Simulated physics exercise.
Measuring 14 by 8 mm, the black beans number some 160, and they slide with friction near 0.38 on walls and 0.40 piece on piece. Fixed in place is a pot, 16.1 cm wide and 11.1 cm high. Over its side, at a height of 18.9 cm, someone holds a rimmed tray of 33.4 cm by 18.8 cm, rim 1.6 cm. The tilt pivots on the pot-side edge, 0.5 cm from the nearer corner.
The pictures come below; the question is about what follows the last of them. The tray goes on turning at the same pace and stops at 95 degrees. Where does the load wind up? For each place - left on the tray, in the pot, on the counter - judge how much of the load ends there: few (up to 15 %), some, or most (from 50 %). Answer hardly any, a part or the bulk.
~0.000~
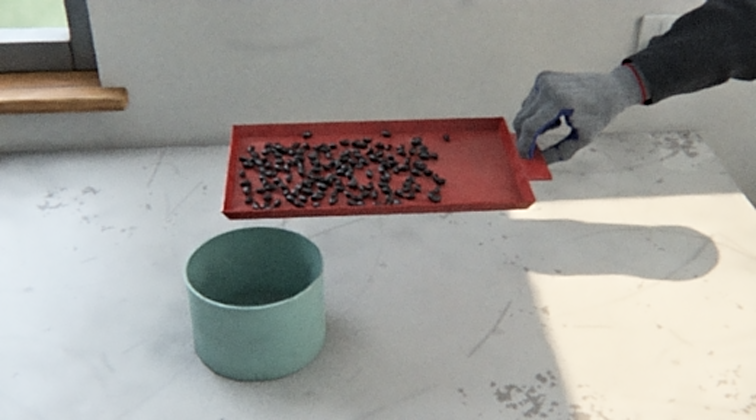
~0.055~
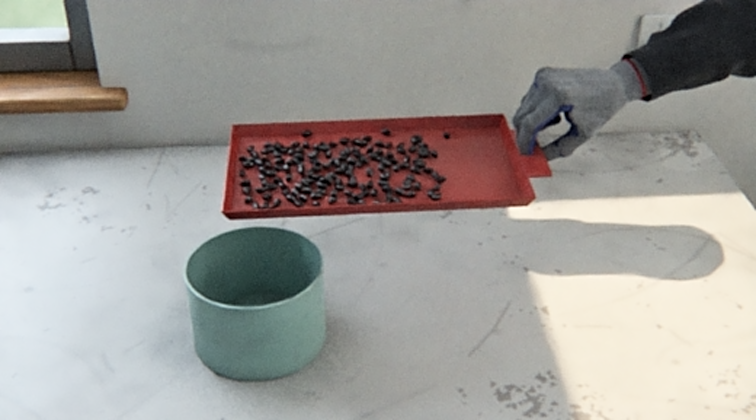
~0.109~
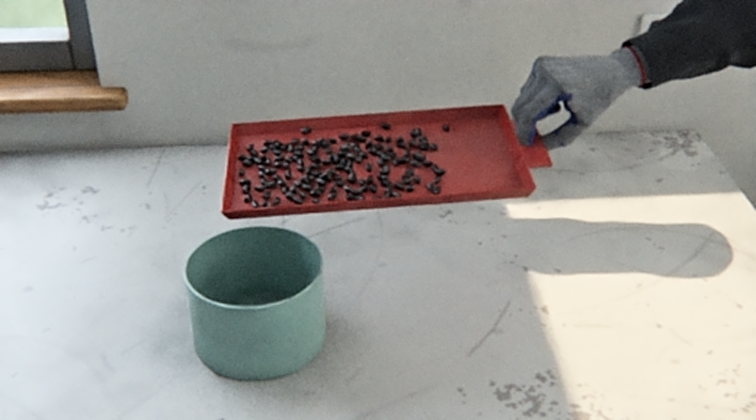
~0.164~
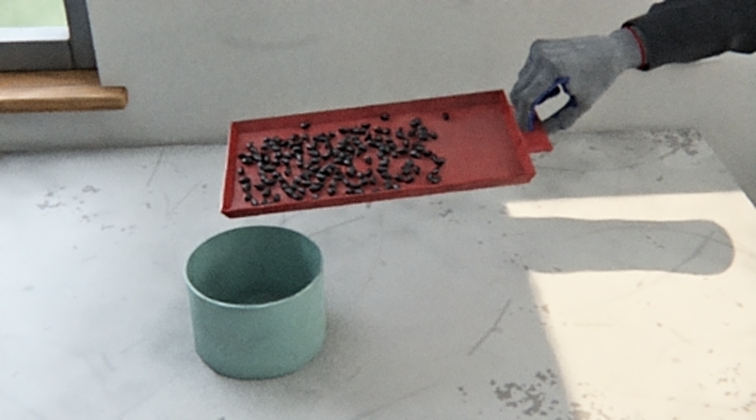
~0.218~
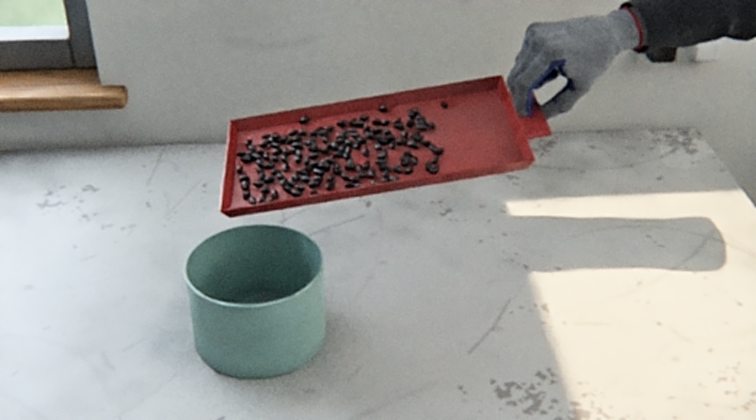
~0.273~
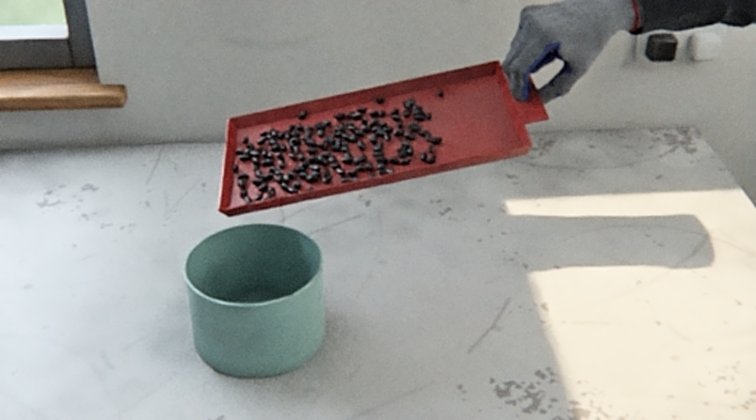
Tray: Hardly any; pot: The bulk; counter: A part.
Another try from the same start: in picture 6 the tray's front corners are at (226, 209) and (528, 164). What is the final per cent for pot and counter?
You'd end with pot at 55 and counter at 45.
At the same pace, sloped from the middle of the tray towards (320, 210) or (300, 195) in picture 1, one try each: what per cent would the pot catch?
65 and 65 %.
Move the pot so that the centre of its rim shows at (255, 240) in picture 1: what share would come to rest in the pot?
Something like 40 per cent would settle in it.
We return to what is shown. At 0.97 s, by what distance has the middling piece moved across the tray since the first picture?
By then it sits near 11 cm from where it began.
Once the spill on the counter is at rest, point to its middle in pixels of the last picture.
The spill is centred close to (155, 301).
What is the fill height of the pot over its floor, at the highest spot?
It reaches roughly 1.5 cm.
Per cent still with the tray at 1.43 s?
45 %, give or take.
Then, at 0.97 s, tilt 51 degrees; the tray holds 90 %, the pot 0 %.
After 1.43 s, tilt 77 degrees; the tray holds 45 %, the pot 30 %.
After 1.97 s, tilt 95 degrees; the tray holds 0 %, the pot 60 %.
In the end, at 3.2 s, tray 0 %, pot 60 %, counter 40 %.
